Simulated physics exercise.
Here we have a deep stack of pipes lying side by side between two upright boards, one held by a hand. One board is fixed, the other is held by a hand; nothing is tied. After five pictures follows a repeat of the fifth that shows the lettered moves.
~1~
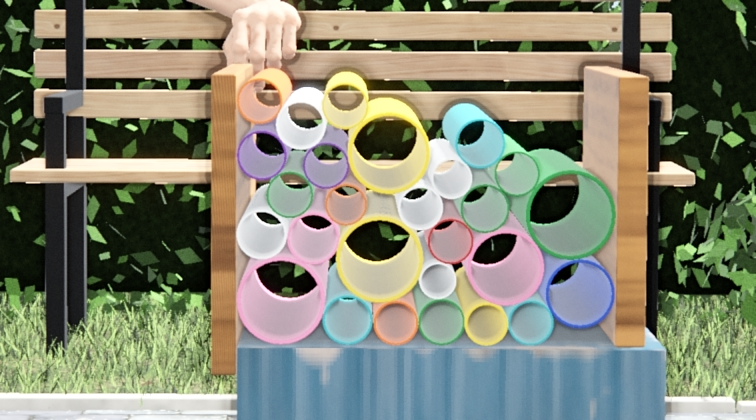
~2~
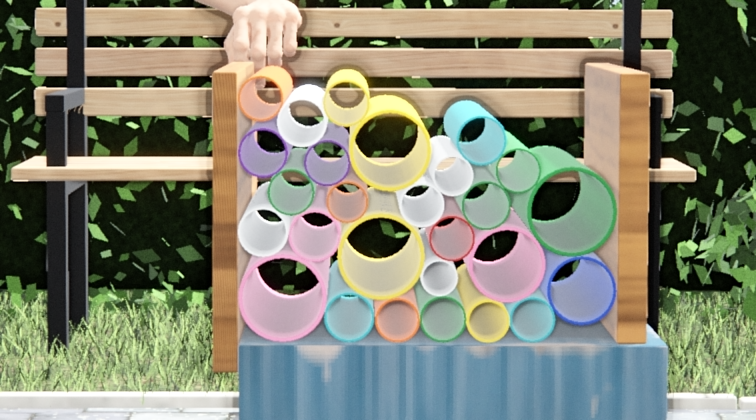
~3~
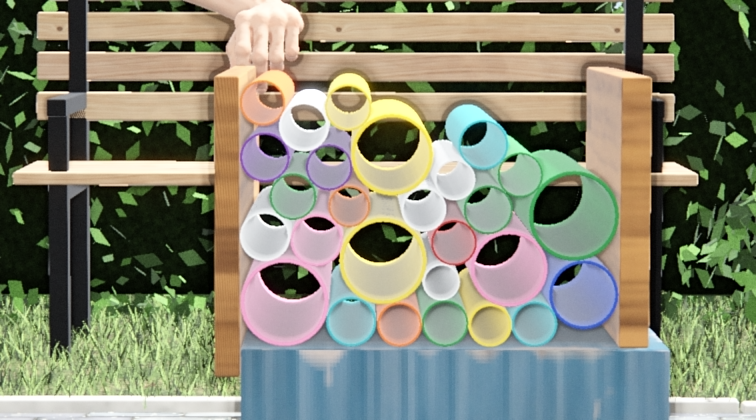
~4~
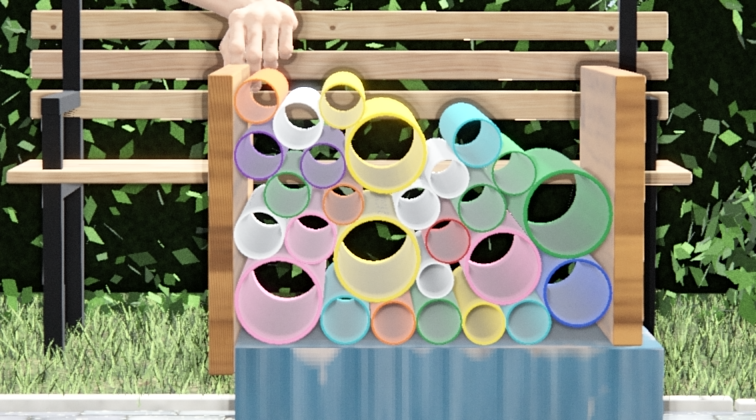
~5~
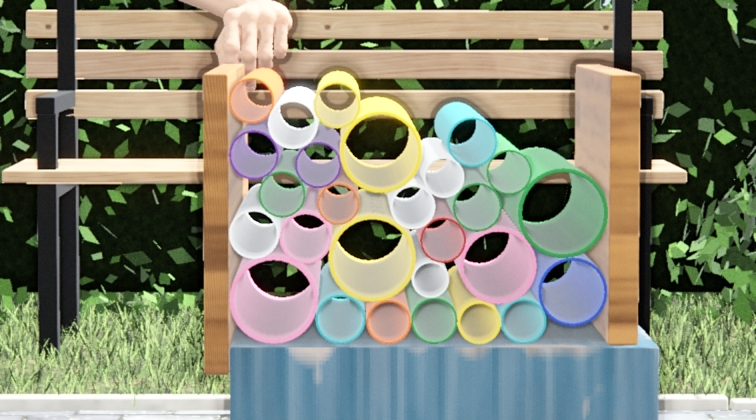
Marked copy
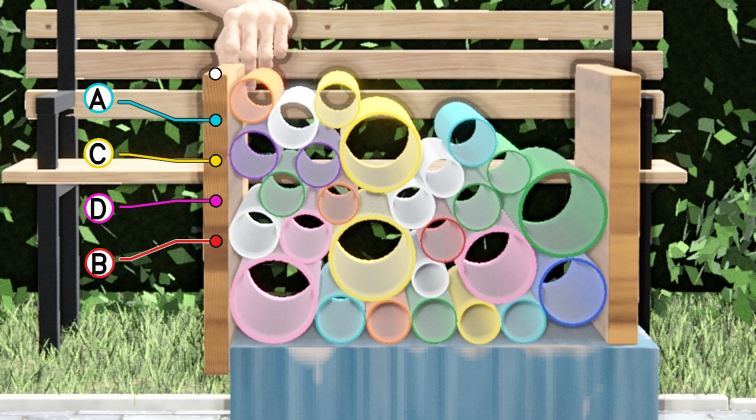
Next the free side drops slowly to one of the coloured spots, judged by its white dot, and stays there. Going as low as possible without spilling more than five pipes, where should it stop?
Lower it to B and no more.
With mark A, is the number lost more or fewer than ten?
At A, fewer than ten.
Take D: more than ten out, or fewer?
At D, fewer than ten.
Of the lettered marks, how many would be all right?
Four of them.
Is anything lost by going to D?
At D: Yes.
On the marked copy, A at (215, 120); B at (216, 242); C at (215, 161); D at (216, 201); the white dot at (215, 74).
Taking B. A third of the way, top of the board (229, 152).
Two thirds of the way, top of the board (229, 239).
When it is over, top of the board (229, 241), three out over the board.
As for the rest, A none out over the board; C one out over the board; D one out over the board.
